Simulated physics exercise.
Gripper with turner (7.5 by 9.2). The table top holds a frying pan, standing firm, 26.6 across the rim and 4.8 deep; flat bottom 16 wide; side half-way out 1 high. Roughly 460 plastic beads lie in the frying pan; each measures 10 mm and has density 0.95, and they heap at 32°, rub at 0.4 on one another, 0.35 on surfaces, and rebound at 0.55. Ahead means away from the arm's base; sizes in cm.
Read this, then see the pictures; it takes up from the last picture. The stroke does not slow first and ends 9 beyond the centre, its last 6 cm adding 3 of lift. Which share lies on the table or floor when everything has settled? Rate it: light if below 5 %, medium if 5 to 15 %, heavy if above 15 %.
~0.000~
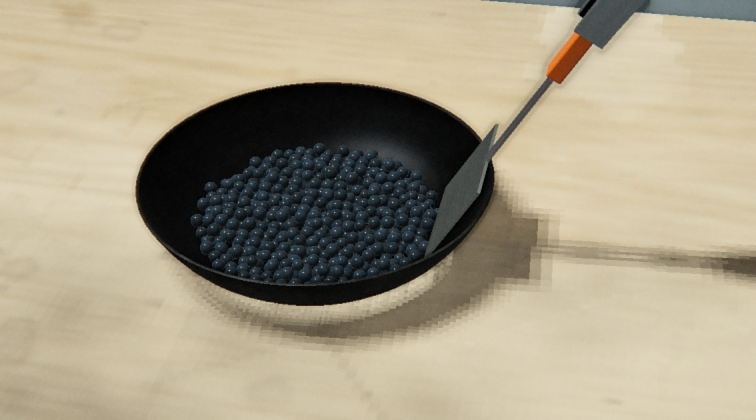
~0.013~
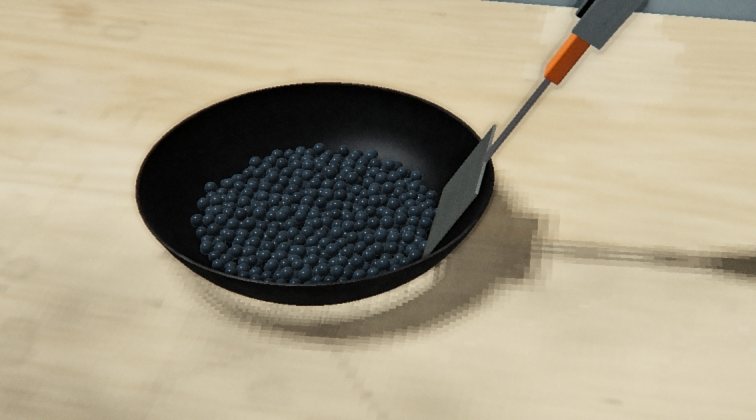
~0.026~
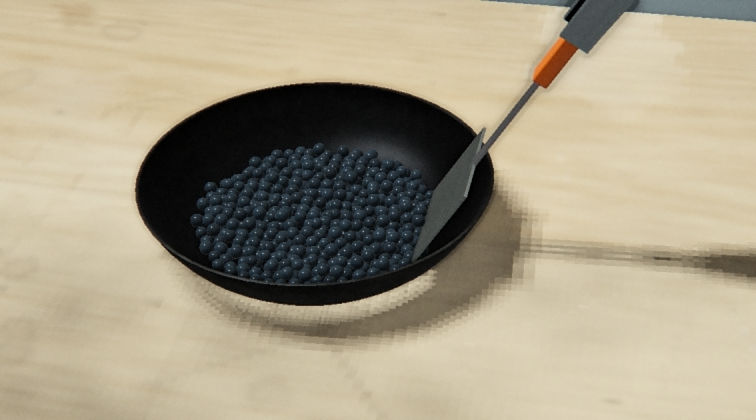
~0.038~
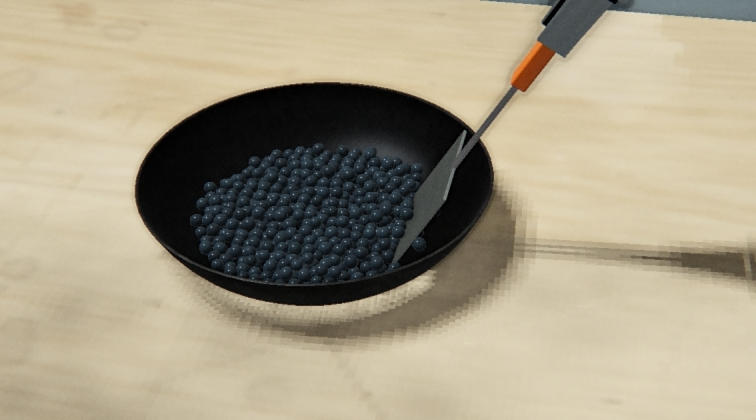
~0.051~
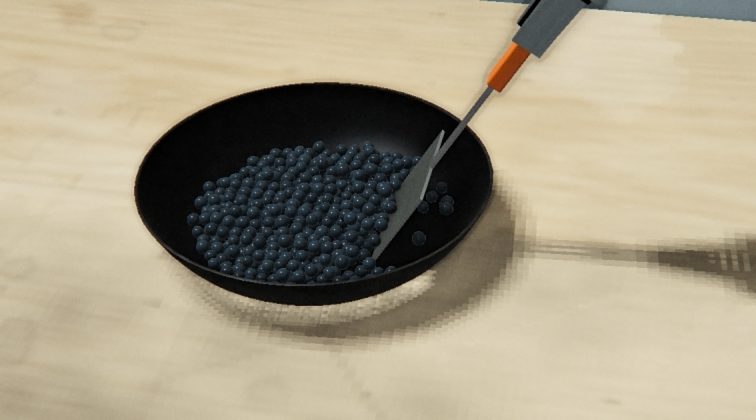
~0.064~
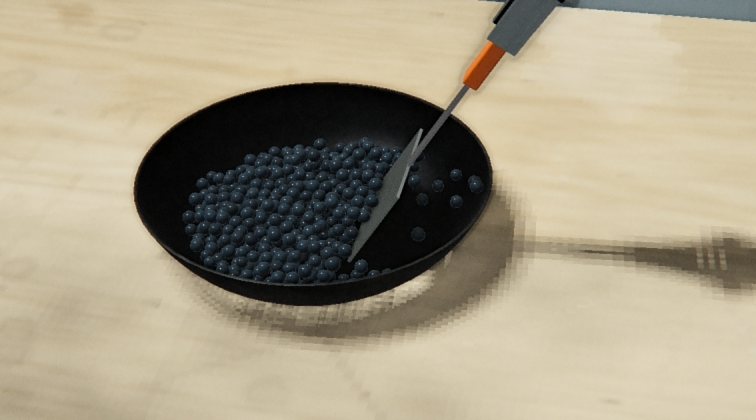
Rating: Heavy.
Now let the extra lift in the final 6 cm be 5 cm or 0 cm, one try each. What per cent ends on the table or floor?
Roughly 20 per cent, then 30 per cent.
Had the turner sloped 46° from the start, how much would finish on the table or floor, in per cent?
That gives about 25 in a hundred.
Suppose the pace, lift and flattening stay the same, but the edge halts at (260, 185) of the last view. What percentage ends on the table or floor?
Estimate: Approx. 10 %.
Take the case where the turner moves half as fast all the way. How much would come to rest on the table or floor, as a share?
Then around 10 percent would finish on the table or floor.
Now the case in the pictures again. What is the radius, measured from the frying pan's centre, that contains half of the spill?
Close to 44 cm from the centre.
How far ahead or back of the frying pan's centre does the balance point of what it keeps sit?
It rests close to 4.0 centimetres ahead of centre.
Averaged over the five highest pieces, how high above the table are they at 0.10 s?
Estimated height above table: Approx. 9 cm.
After 0.10 s, sloping 59°, highest piece 11 above the table; 458 in the frying pan, 2 on the blade or in flight.
After 0.13 s, sloping 59°, highest piece 16 above the table; 456 in the frying pan, 4 on the blade or in flight.
After 0.34 s, sloping 59°, highest piece 19 above the table; 326 in the frying pan, 49 on the table or floor, 85 on the blade or in flight.
After 1.39 s, sloping 59°, highest piece 3 above the table; 325 in the frying pan, 135 on the table or floor.
In the end, 325 in the frying pan, 135 on the table or floor. That is 29 % on the table or floor.
